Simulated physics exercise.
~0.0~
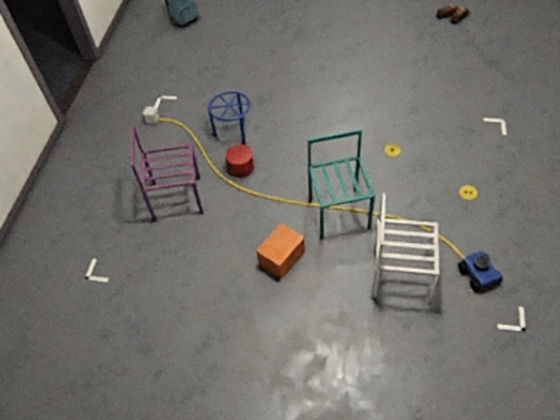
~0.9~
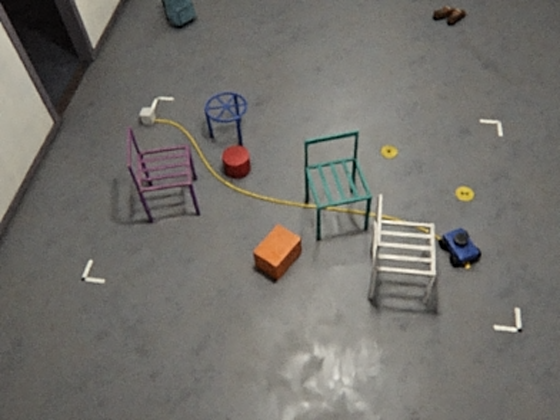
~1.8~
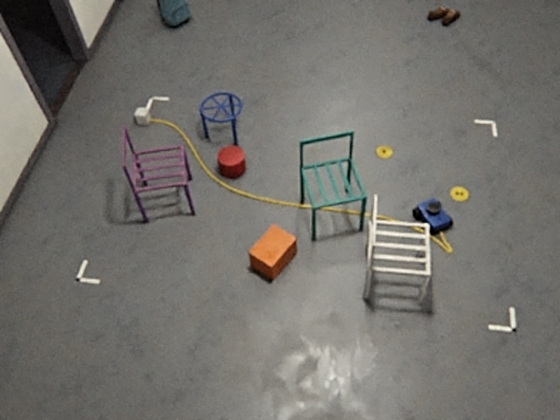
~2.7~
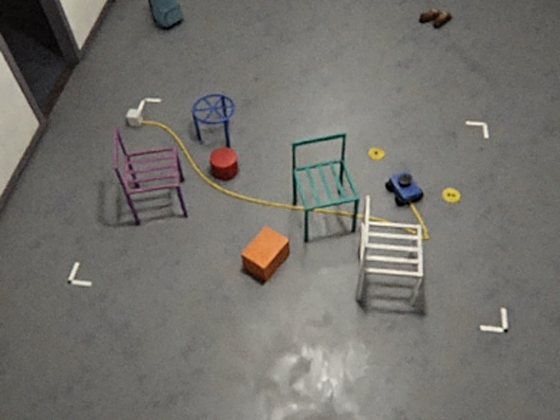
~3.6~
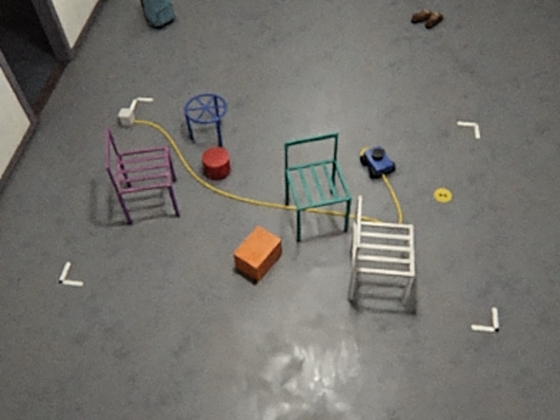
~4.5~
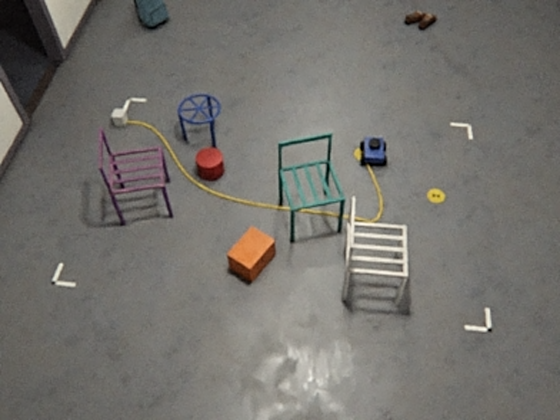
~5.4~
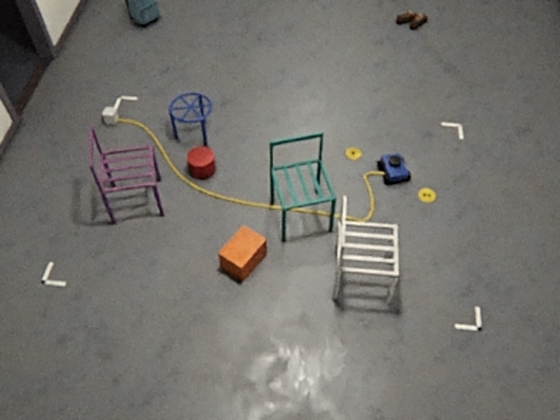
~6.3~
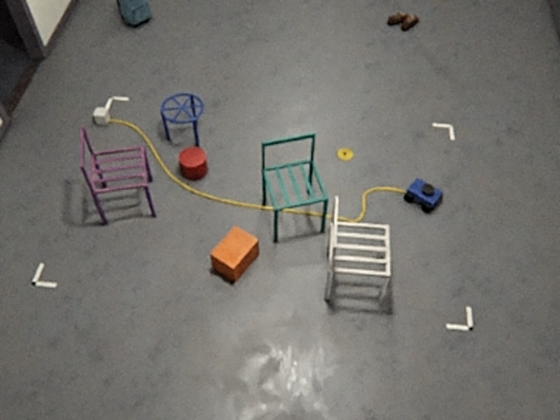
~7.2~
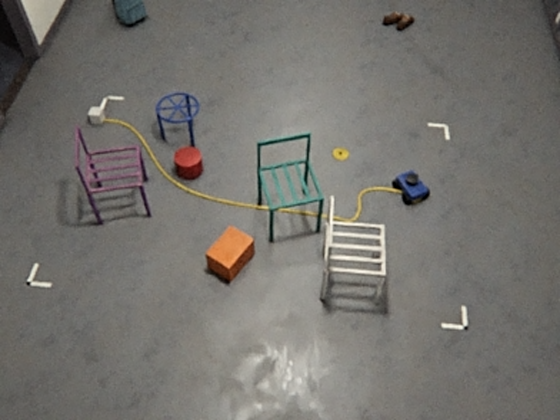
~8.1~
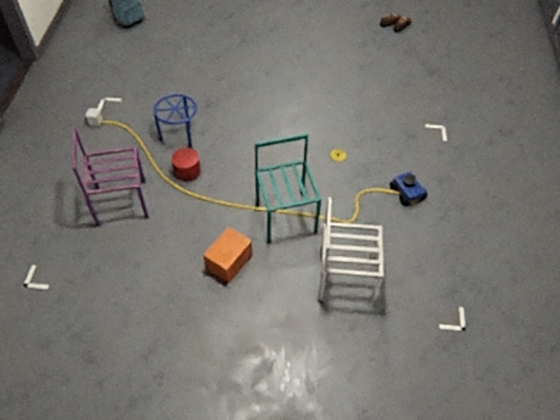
A small blue cart trailing a yellow lead rolls up-left, then down-right, stopping beyond unmoved chairs.
